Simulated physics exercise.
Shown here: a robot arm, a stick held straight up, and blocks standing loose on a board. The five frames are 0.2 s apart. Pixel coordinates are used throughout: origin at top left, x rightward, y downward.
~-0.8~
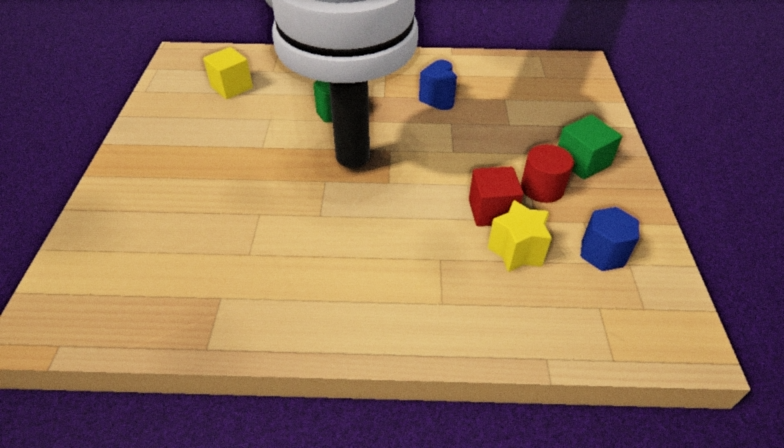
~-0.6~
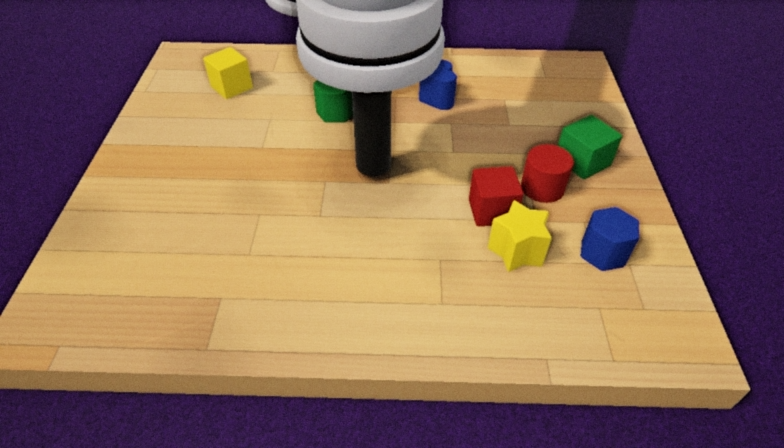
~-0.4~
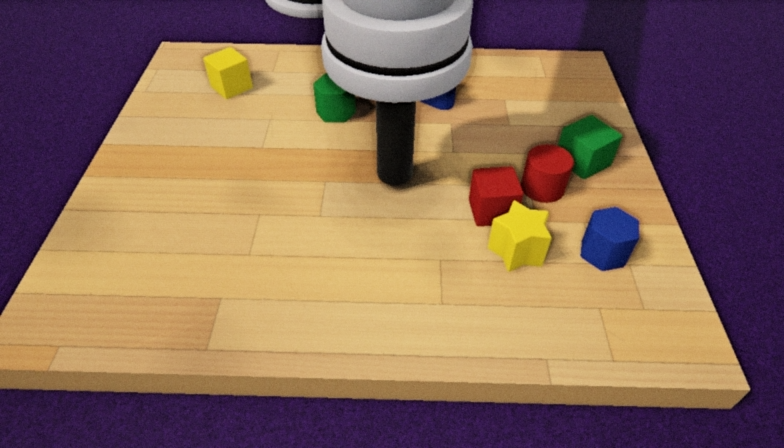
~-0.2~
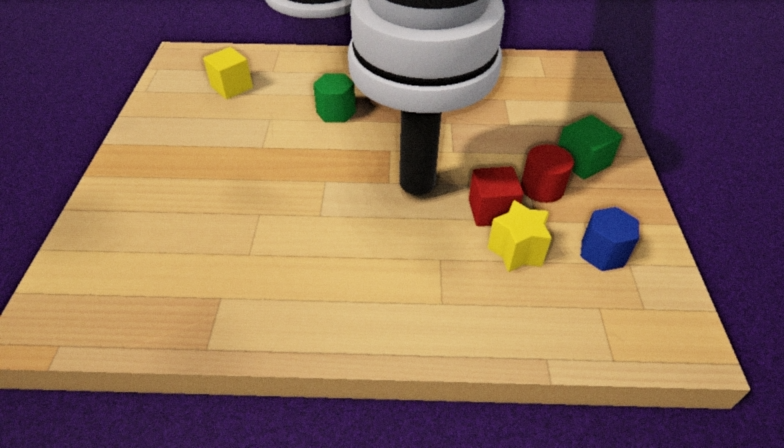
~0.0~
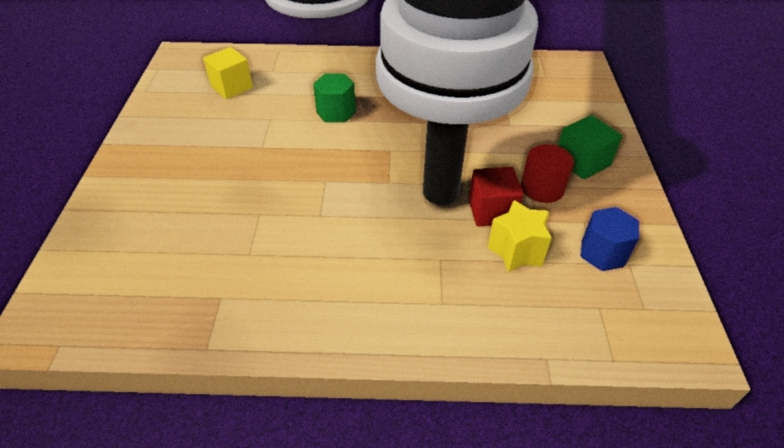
A robot arm moving an upright black stick right and slightly nearer across a wooden board, the coloured blocks staying still.
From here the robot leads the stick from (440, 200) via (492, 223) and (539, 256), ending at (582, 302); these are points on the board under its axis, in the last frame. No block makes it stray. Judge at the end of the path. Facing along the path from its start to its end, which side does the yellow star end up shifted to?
Facing from start to end, it will go to the right.
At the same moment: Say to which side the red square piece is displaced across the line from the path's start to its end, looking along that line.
It moves left.
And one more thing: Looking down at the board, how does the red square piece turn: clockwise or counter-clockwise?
From overhead, the rotation is counterclockwise.
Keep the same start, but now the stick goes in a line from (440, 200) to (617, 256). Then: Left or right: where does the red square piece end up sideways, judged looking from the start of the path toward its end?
Leftward.
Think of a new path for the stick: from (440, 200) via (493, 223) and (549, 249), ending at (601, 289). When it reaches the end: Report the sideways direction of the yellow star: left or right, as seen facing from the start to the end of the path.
The shift is rightward.
The first path, step by step. One third of the way, stick (494, 216); red square piece (538, 187); yellow star (531, 226), turned 20° clockwise; red disc (554, 157).
Two thirds of the way, stick (542, 250); red square piece (555, 191), turned 30° anticlockwise; yellow star (560, 260), turned 45° clockwise; red disc (555, 156).
At the end, stick (585, 295); red square piece (555, 191), turned 30° anticlockwise; yellow star (581, 306), turned 75° clockwise; red disc (555, 156); blue six-sided block not moved.
